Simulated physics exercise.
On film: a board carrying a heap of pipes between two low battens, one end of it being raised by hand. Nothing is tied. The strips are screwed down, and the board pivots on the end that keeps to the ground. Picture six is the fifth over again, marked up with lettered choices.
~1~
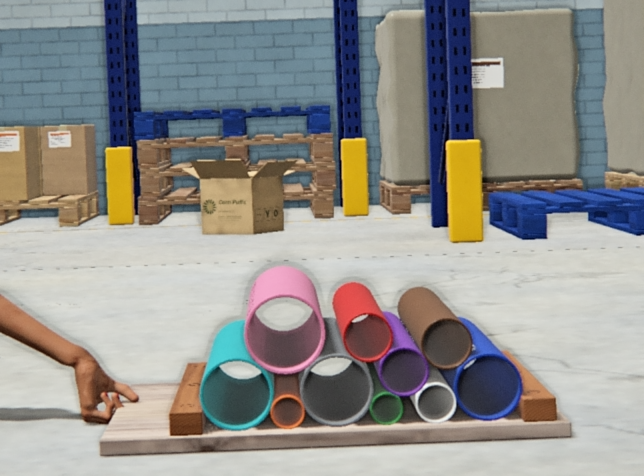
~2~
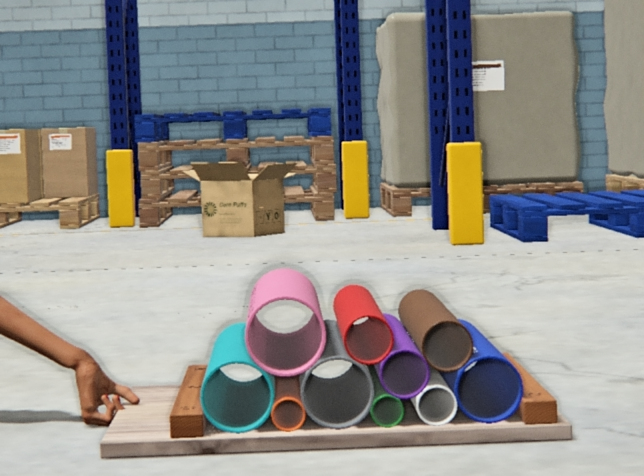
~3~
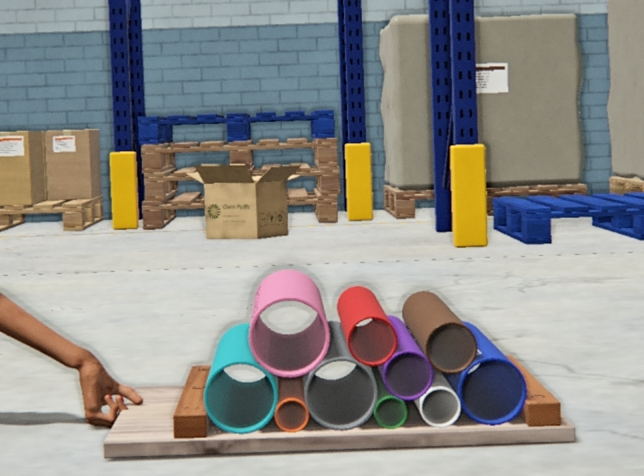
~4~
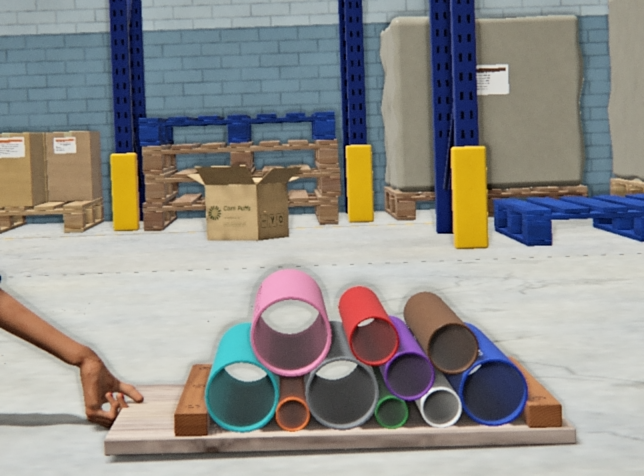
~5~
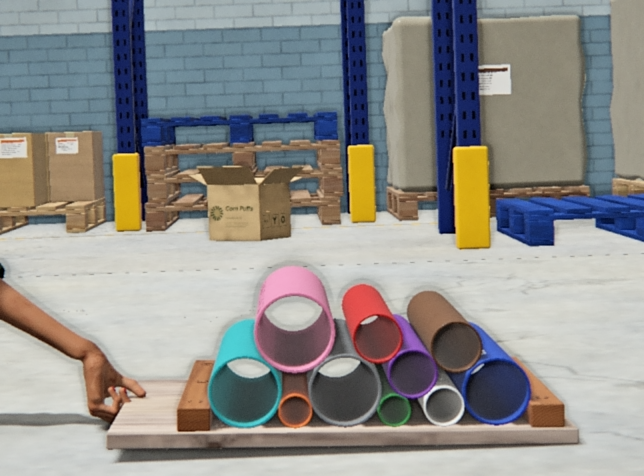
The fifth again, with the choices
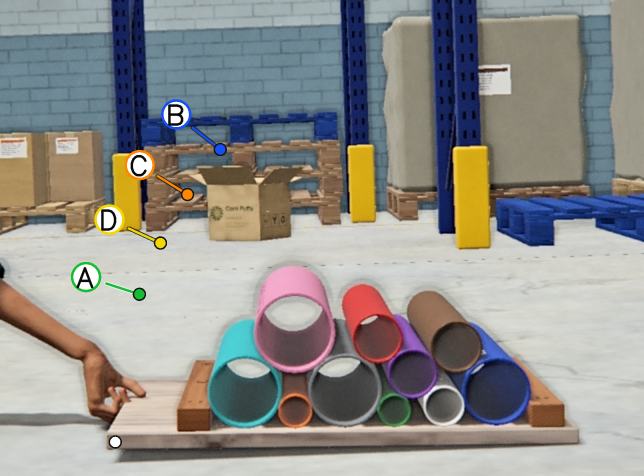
A heap of coloured pipes rests on a pale board on a light warehouse floor, seen from the front, with racking, cartons and pallets behind. Pink, red and brown pipes sit above turquoise, orange, grey, purple, green, white and blue ones, between two wooden strips. A hand at left stays on the board's end, board and pipes barely moving, while the view shifts very slightly.
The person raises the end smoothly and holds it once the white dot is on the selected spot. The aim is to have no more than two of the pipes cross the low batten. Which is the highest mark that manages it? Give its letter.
Raise it to C.
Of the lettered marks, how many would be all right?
Three of the four.
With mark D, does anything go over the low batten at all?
At D: No.
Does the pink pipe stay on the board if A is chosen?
Yes, with A.
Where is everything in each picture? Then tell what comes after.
Orange pipe (288, 412); grey pipe (337, 391); green pipe (387, 409), in the first picture.
Green pipe (387, 411); white pipe (437, 406), in the second picture.
Board (334, 401); turquoise pipe (241, 397); purple pipe (408, 376), in the third picture.
Board (335, 401); turquoise pipe (242, 396); orange pipe (293, 415), in the fourth picture.
Board (337, 398); turquoise pipe (245, 392); orange pipe (295, 411), in the fifth picture.
On the copy, A at (140, 294); B at (220, 149); C at (187, 194); D at (160, 243); the white dot at (115, 442).
On C. First, board at 19°.
Then, board at 34°.
Finally, board at 34°, one over the low batten (brown).
By contrast, A none over the low batten; B six over the low batten; D none over the low batten.
